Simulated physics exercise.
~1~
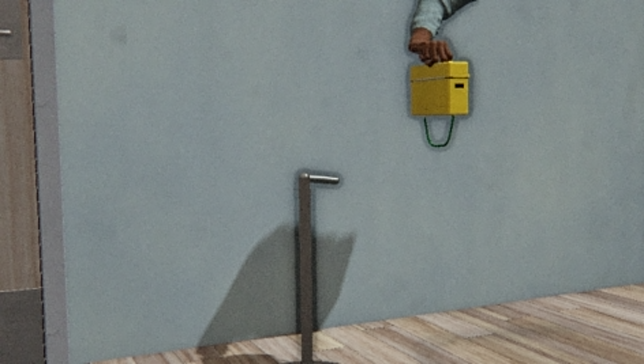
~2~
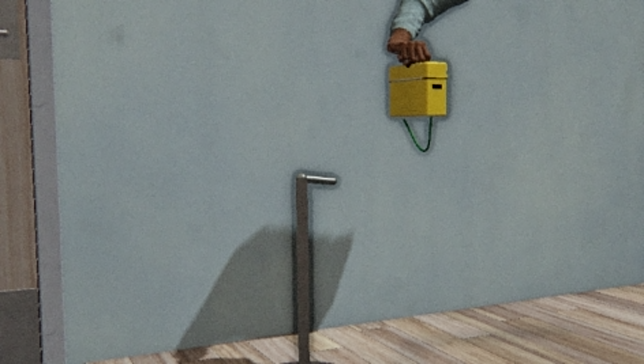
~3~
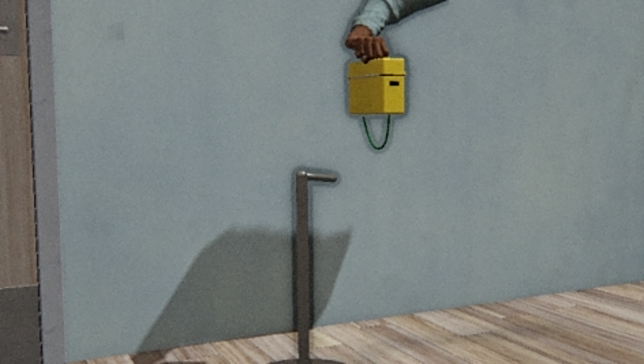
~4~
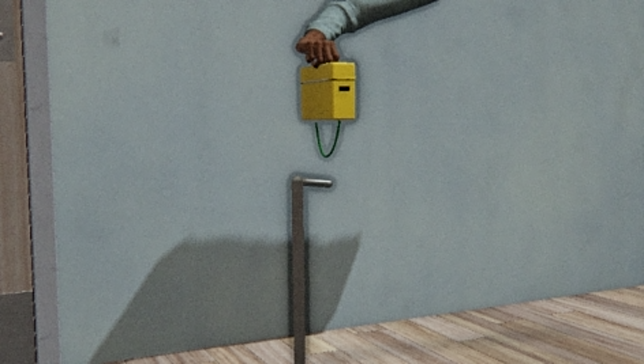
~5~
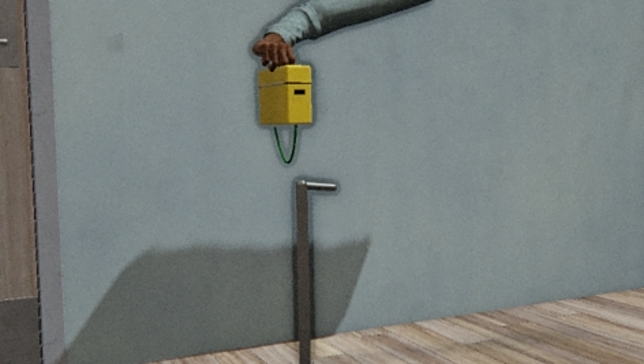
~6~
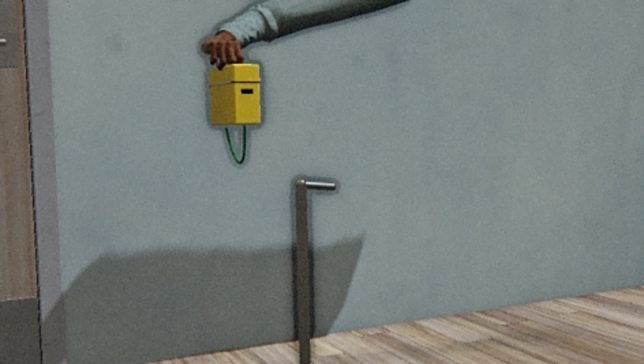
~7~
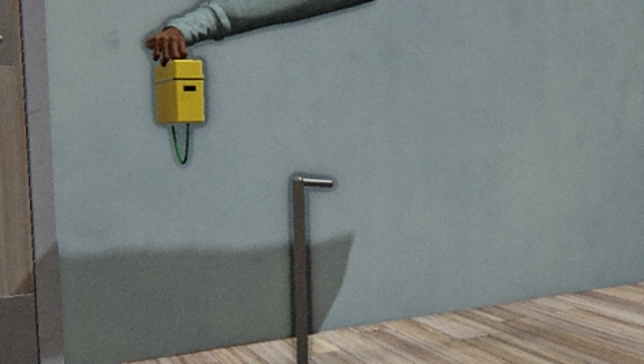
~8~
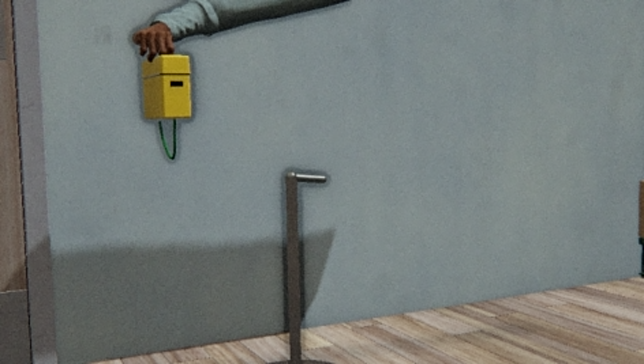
In a room with a plain blue-grey wall and a pale wooden floor, a slightly swaying camera looks towards a dark metal post with a short silver hook at its top, a brown panel at the left edge. At the upper right, a hand in a grey-green sleeve holds a yellow case with a thin dark green loop hanging beneath it. The arm carries the upright case steadily left, nearing the post and then passing above it. The loop clears the hook without catching as a broad shadow spreads left along the wall. Finally the case hangs from the hand at the upper left, past the still-standing post.
